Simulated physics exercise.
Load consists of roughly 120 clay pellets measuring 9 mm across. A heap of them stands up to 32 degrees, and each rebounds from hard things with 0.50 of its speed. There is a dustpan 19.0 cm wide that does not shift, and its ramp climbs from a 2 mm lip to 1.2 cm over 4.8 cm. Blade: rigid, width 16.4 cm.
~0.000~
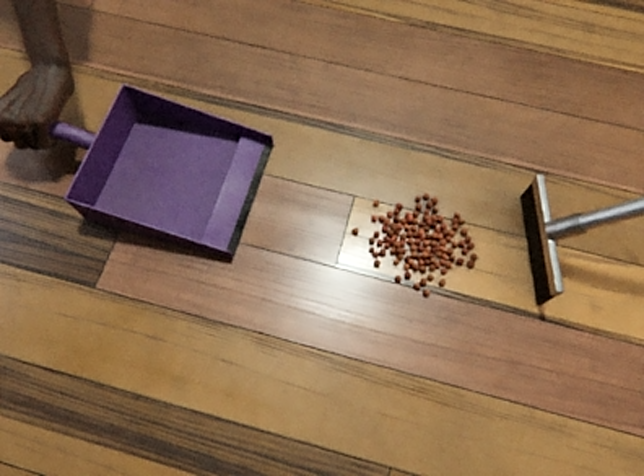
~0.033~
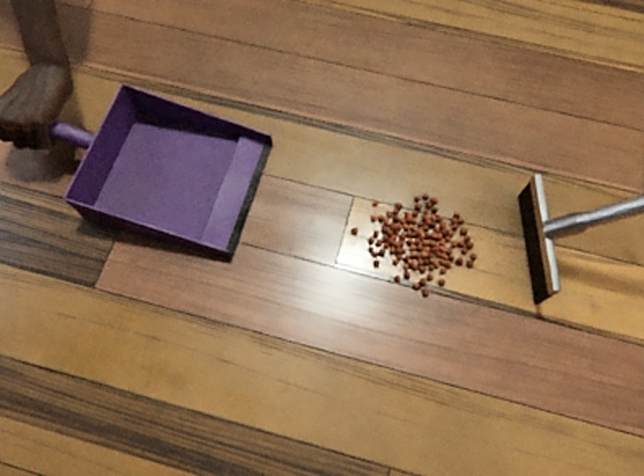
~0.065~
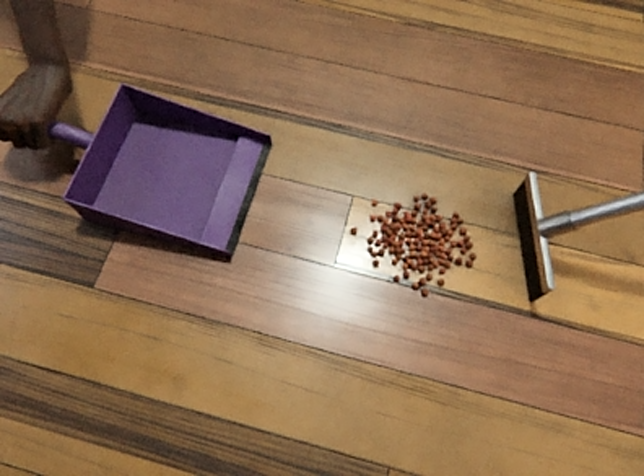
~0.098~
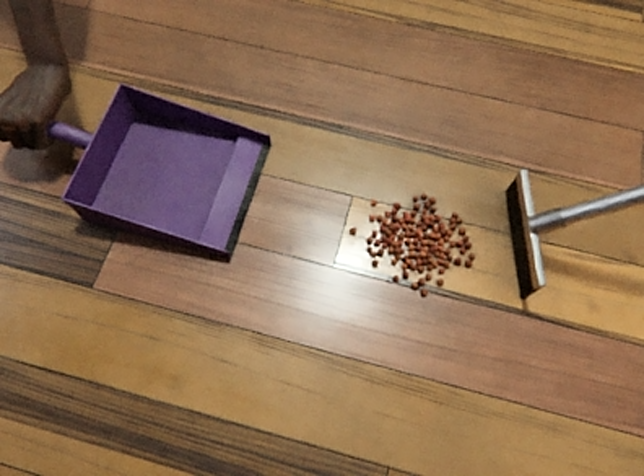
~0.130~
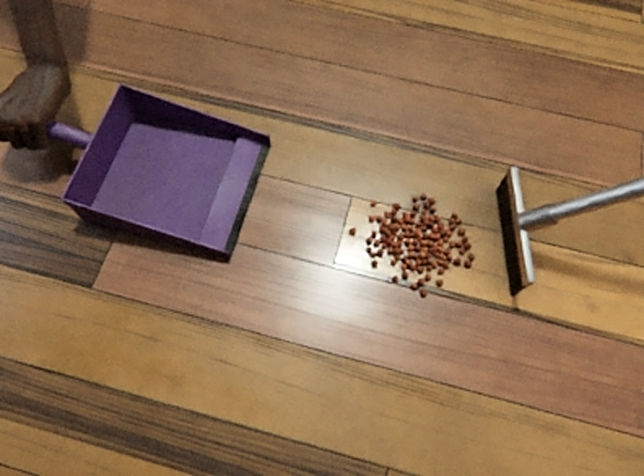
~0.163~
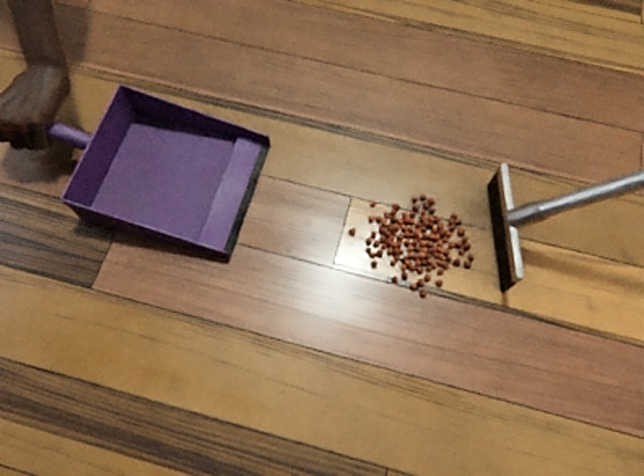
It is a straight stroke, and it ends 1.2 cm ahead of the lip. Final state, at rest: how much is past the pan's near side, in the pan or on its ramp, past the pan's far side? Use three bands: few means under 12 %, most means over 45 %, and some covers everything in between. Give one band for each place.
Near side: Few, pan: Few, far side: Few.
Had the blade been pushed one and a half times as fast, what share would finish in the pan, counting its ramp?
I'd put it at close to 5 per cent.
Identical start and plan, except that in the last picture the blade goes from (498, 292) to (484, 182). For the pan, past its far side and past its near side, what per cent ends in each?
The pan gets 25, the far side 0 and the near side 30.
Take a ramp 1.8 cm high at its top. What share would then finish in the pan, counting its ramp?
5 per cent.
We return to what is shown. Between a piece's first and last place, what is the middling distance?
That distance is around 16 cm.
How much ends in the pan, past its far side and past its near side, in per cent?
Near side 0 %, pan 5 %, far side 5 %.
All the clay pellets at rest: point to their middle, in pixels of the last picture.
In the last view, approximately (294, 220).
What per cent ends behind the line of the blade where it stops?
My guess is close to 50 per cent.
After 0.55 s, middle of the blade 20 cm from the lip; 0 % over the lip, far side 0 %, near side 0 %.
After 0.80 s, middle of the blade 10 cm from the lip; 0 % over the lip, far side 5 %, near side 0 %.
After 1.17 s, middle of the blade 3 cm from the lip; 0 % over the lip, far side 5 %, near side 0 %.
By 1.5 s all is still; near side 0 %, pan 5 %, far side 5 %, in front of the lip or behind the blade 90 %.
